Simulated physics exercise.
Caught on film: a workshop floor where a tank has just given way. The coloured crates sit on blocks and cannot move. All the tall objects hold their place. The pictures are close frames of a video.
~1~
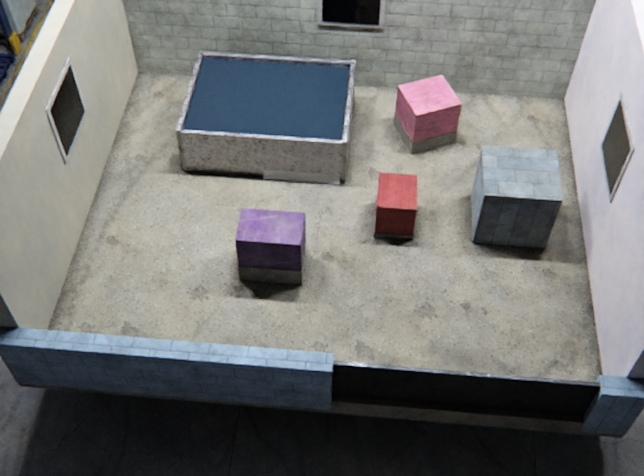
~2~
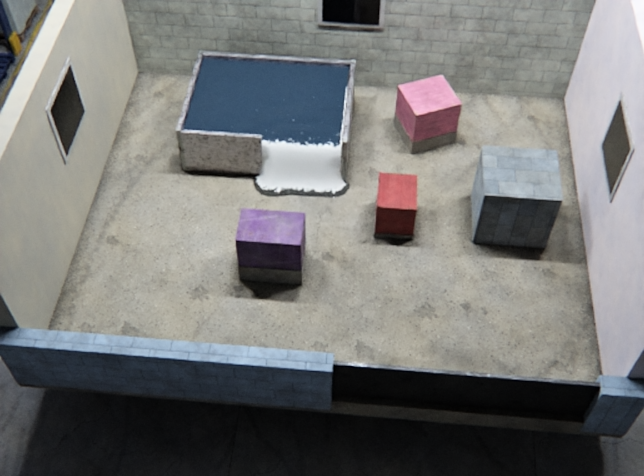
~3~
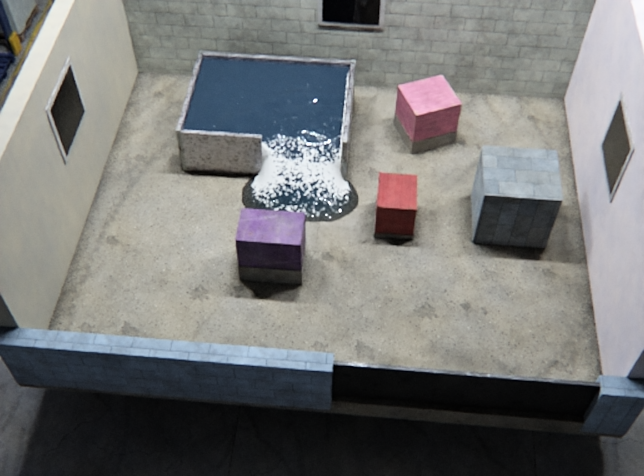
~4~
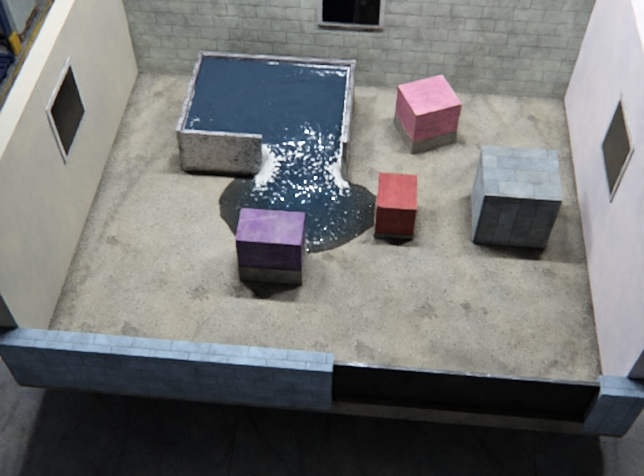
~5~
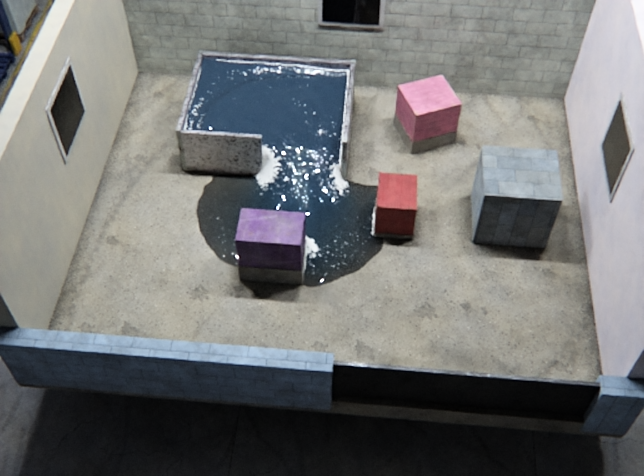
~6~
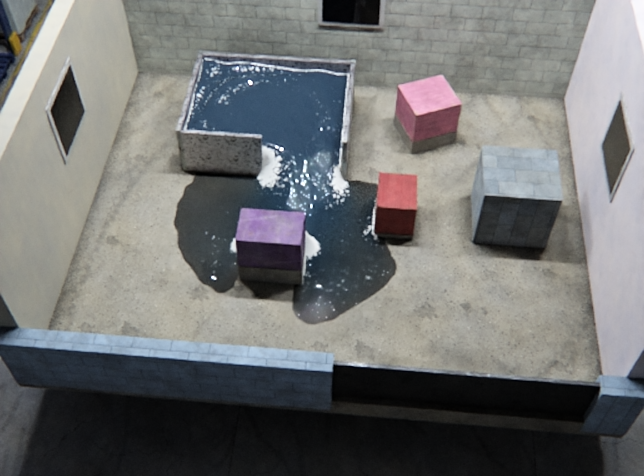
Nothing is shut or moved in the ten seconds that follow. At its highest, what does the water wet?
One by one: The purple crate is wetted; the red crate is wetted; the pink crate escapes dry.
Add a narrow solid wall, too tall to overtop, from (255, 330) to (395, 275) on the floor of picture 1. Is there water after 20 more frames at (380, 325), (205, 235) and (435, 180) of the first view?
One after the other: Dry, covered, awash.
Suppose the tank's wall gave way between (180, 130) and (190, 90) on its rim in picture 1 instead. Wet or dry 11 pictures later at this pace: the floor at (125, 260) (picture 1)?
At that place: Wet.
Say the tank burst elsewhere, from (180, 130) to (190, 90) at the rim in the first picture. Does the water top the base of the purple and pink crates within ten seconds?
Then: Purple escapes it, pink stays dry.
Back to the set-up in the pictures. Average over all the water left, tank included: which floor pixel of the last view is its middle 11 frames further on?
Roughly at (288, 205).
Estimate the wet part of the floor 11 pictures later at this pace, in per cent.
Some 50 per cent.
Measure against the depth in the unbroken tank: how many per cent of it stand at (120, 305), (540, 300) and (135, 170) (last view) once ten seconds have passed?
Roughly 10, 12 and 12 per cent, in turn.
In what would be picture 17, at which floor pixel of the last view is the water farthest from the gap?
Around (595, 405).
A moment on, water covers 30 % of the floor; the purple crate water round its plinth, the red crate water round its plinth, the pink crate not reached.
Next, water covers 50 % of the floor; the purple crate water round its plinth, the red crate water round its plinth, the pink crate not reached.
Then, water covers 70 % of the floor; the purple crate water round its plinth, the red crate water round its plinth, the pink crate water round its plinth.
Later, water covers 90 % of the floor; the purple crate water round its plinth, the red crate water round its plinth, the pink crate water round its plinth.
In the end, water covers 100 % of the floor; the purple crate was topped, the red crate was topped, the pink crate stayed above the water.
